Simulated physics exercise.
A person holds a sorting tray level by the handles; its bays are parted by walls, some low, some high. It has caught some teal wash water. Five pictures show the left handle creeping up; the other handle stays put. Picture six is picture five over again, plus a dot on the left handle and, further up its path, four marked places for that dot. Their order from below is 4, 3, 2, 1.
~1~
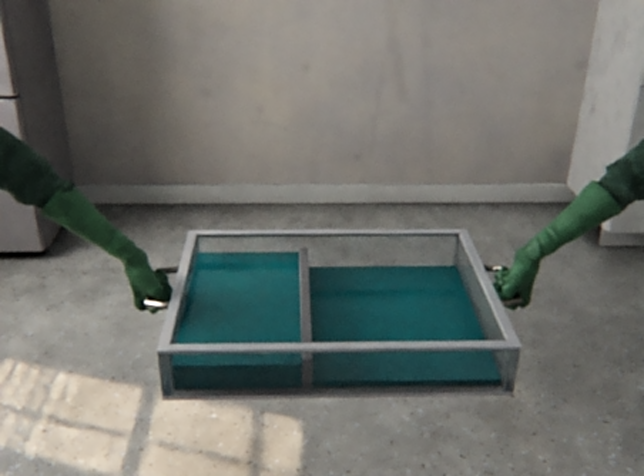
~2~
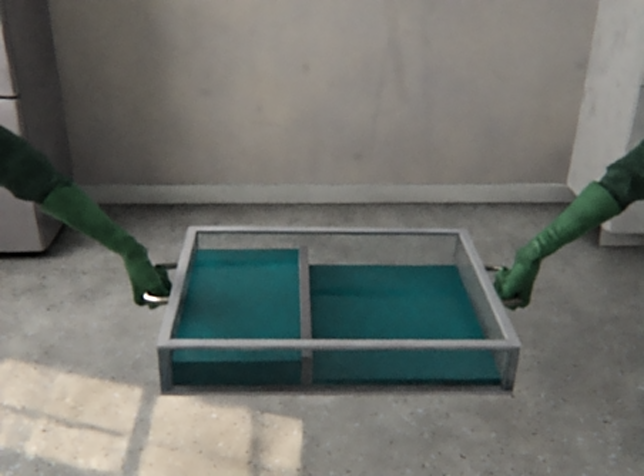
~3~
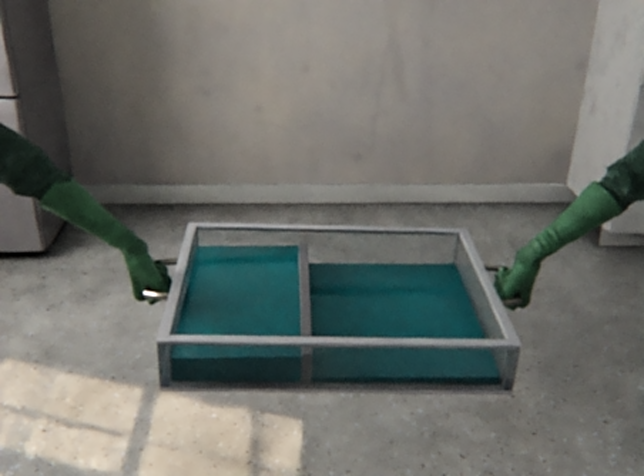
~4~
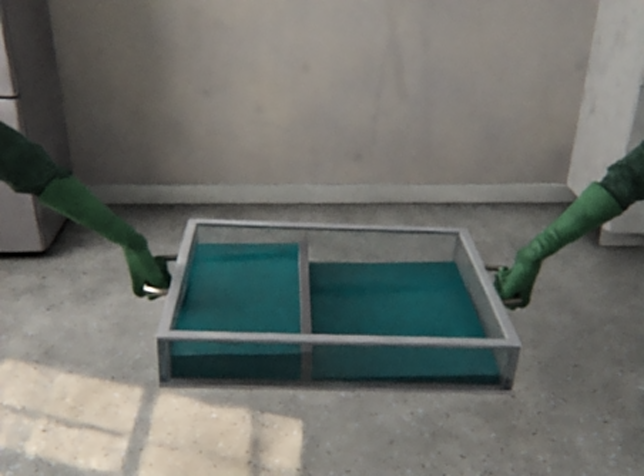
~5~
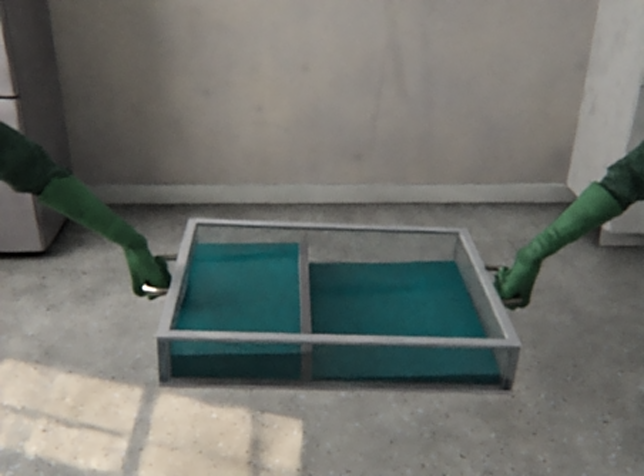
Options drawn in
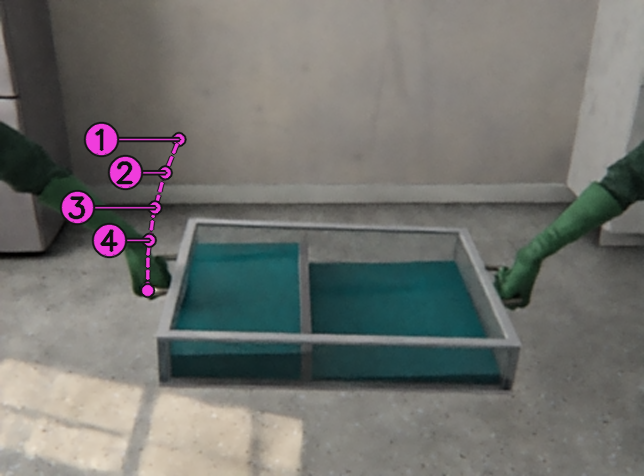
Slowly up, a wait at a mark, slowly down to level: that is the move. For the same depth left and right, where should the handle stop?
Best: 3.
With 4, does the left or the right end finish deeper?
The left one.
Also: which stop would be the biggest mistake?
Stop 1.
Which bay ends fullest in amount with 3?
The right bay.
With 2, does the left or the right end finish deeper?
The right end bay.
On the marked copy, 1 at (179, 139); 2 at (165, 172); 3 at (155, 207); 4 at (149, 240).
With 1, the right end bay stands a little deeper than the other; about 22 % goes over the rim.
With 2, the right end bay stands much deeper than the other; almost none goes over the rim.
With 3, the two end bays stand about equally deep; nothing spills.
With 4, the left end bay stands much deeper than the other; nothing spills.
